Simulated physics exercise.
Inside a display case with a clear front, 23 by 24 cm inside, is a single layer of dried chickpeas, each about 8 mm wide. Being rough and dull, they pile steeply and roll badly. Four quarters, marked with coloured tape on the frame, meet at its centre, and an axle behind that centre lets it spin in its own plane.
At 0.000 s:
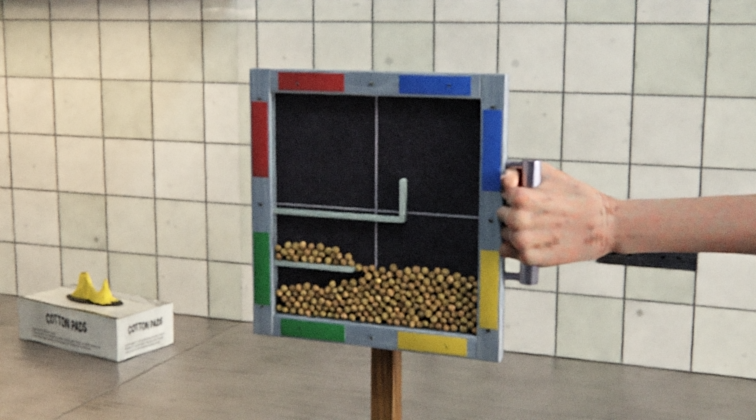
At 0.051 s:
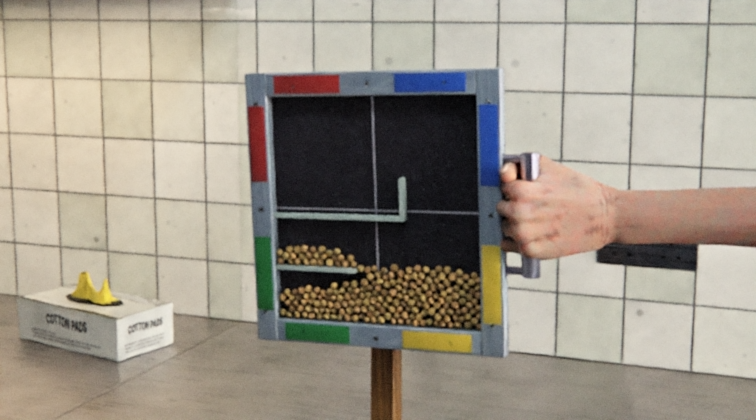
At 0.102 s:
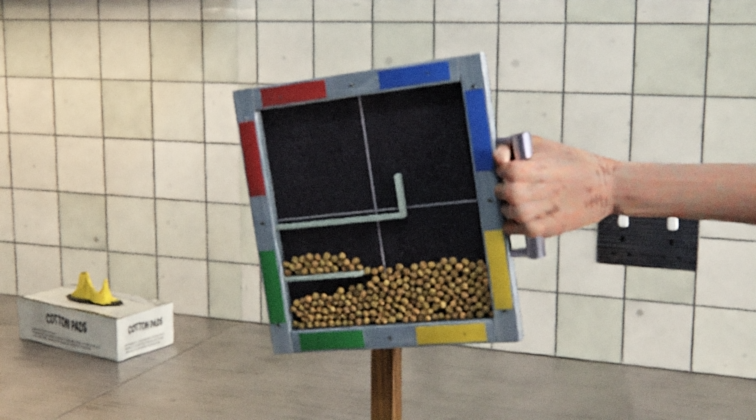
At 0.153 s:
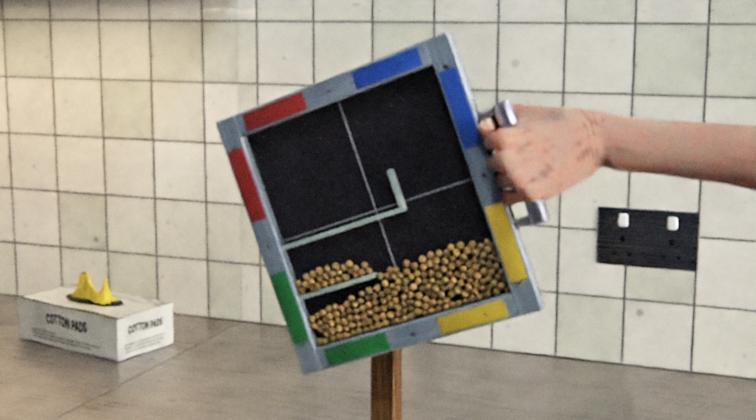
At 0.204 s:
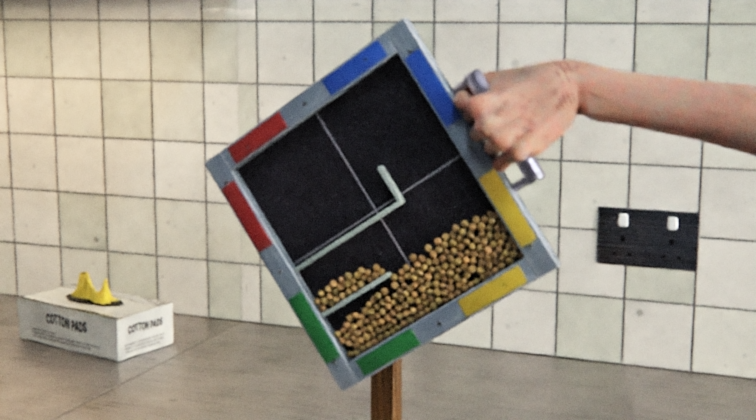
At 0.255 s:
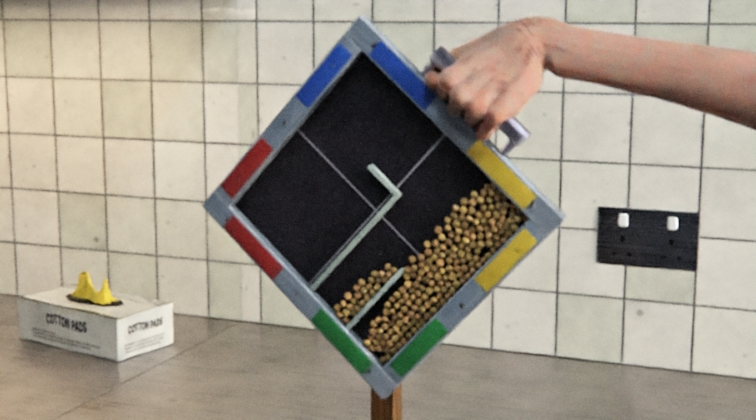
A hand turns a square case anticlockwise by its handle as the chickpeas inside shift.
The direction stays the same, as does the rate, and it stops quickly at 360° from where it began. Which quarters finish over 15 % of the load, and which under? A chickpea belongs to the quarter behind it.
Here's how it ends: Yellow exceeding, red not reaching, blue not reaching, and green exceeding 15 %.
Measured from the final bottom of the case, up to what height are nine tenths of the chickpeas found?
That height is around 8 cm.
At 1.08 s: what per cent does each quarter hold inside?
Yellow quarter: 70; red quarter: 0; blue quarter: 20; green quarter: 15.
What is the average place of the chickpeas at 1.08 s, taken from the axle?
5 cm left, 6 cm below.
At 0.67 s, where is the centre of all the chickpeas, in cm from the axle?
It sits around 6 centimetres right and 4 centimetres up from the axle.
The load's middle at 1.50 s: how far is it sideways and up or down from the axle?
7 cm right, 5 cm below.
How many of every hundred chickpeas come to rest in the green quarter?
I'd say close to 25 per cent of the load.
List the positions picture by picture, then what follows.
Level, about 220 chickpeas; load centre (378, 294); top chickpea (303, 246); yellow (432, 344), red (311, 82), blue (435, 85), green (313, 330), in the first picture.
Turned 2° anticlockwise; load centre (381, 294); top chickpea (322, 250), in the second picture.
Turned 9° anticlockwise; load centre (389, 294); top chickpea (453, 261), in the third picture.
Turned 21° anticlockwise; load centre (403, 291); top chickpea (487, 242), in the fourth picture.
Turned 34° anticlockwise; load centre (419, 284); top chickpea (490, 214), in the fifth picture.
Turned 48° anticlockwise; load centre (433, 273); top chickpea (493, 185); yellow (506, 261), red (247, 168), blue (324, 76), green (419, 348); walls (311, 291) to (371, 167) (hooked), (347, 329) to (402, 271), in the sixth picture.
By 0.67 s it has turned 158°, the chickpeas' middle is 6 cm right of and 4 cm above the axle; by quarter, yellow 20 %, green 80 %.
By 1.08 s it has turned 267°, the chickpeas' middle is 5 cm left of and 6 cm below the axle; by quarter, yellow 70 %, blue 20 %, green 15 %.
By 1.50 s it has turned 360°, the chickpeas' middle is 7 cm right of and 5 cm below the axle; by quarter, yellow 80 %, blue 20 %.
All still by 2.6 s, yellow 75 %, red 0 %, blue 0 %, green 25 %.
